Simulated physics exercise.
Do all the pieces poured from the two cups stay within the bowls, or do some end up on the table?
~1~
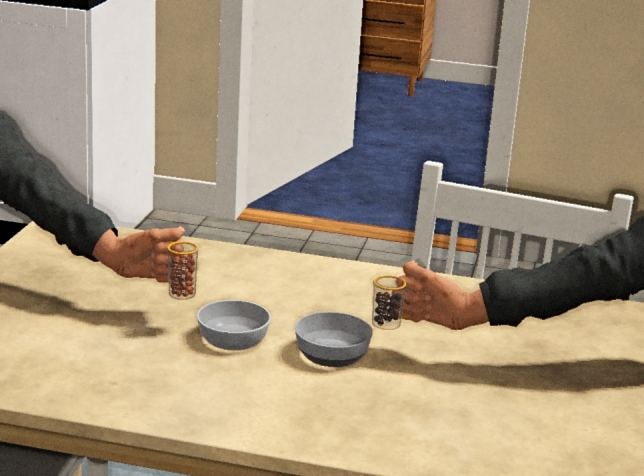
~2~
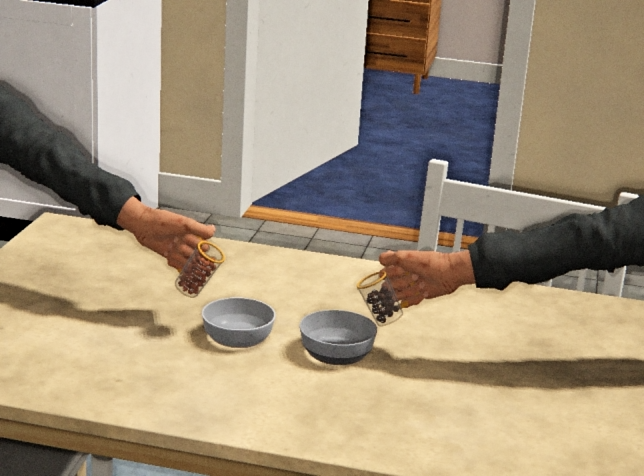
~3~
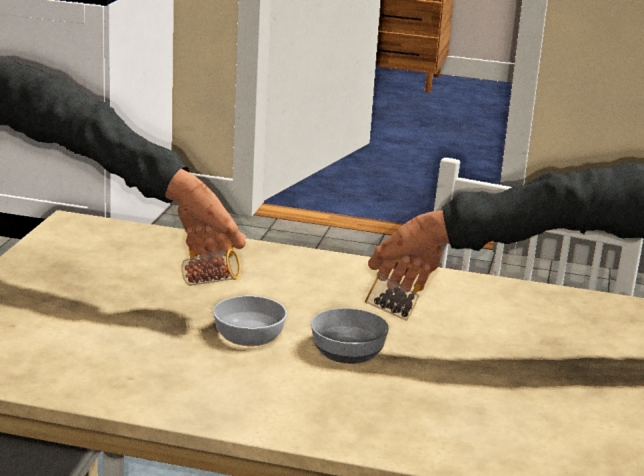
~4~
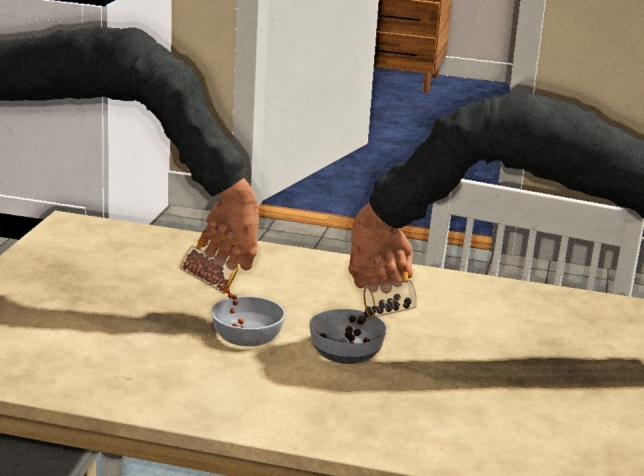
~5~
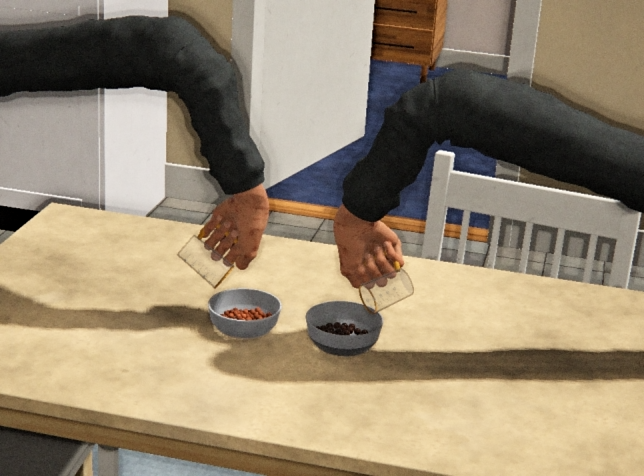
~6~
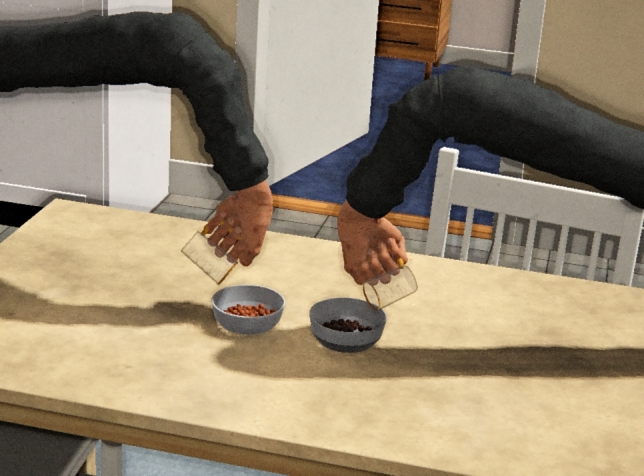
All of the pieces stay within the bowls. The red ones rest in the left bowl and the dark ones in the right, with none on the table.
